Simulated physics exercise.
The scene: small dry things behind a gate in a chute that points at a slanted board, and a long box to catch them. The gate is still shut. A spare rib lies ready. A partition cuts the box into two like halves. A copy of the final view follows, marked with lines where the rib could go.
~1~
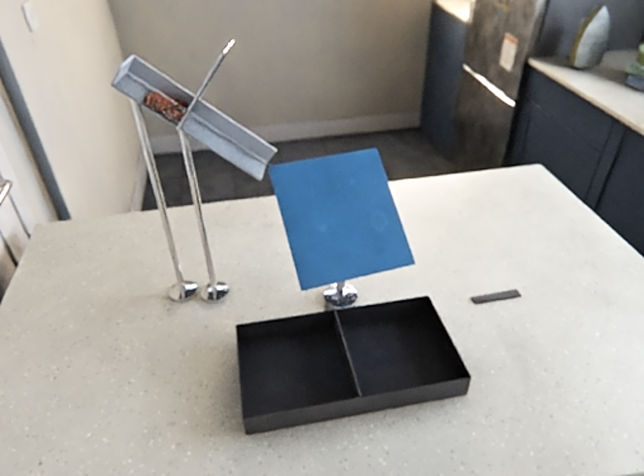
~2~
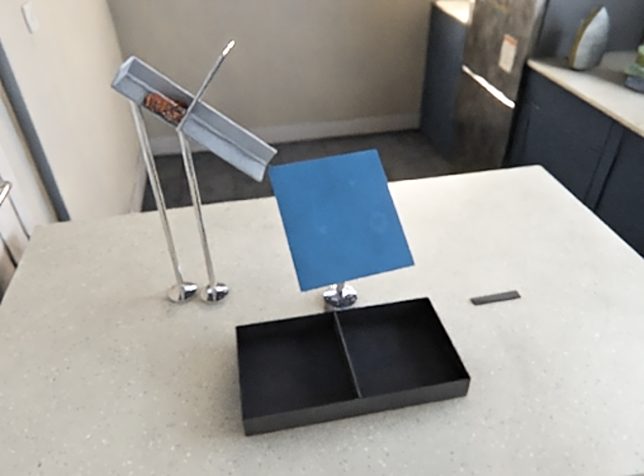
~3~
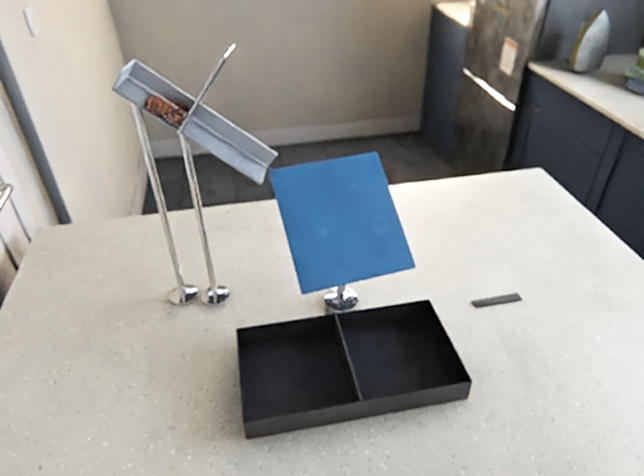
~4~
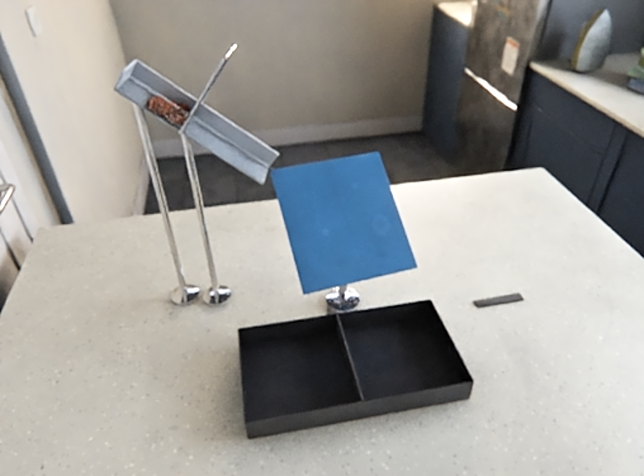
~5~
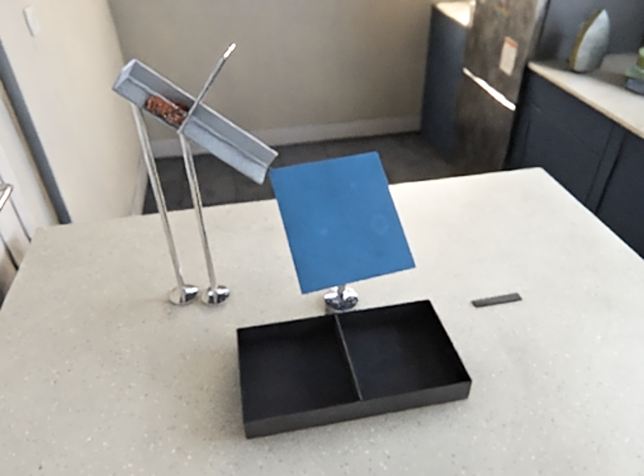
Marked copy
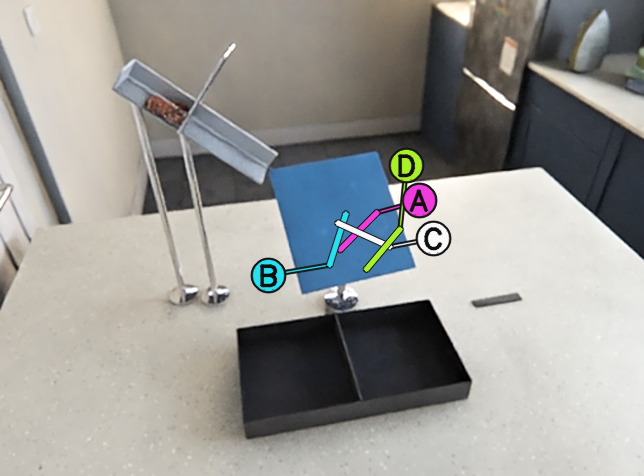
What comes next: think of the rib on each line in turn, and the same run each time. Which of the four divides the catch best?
A works best here.
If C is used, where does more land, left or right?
The right half.
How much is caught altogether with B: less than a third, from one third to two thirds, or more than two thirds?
It is more than two thirds.
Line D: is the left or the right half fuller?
More lands on the right.
On the marked copy, line A from (376, 212) to (340, 249); line B from (345, 213) to (329, 265); line C from (337, 223) to (389, 246); line D from (400, 229) to (366, 269).
With A, of what is caught, about a third in the left half, about two thirds in the right.
With B, of what is caught, nearly all in the left half, a stray few in the right.
With C, of what is caught, a small part in the left half, nearly all in the right.
With D, of what is caught, a small part in the left half, nearly all in the right.
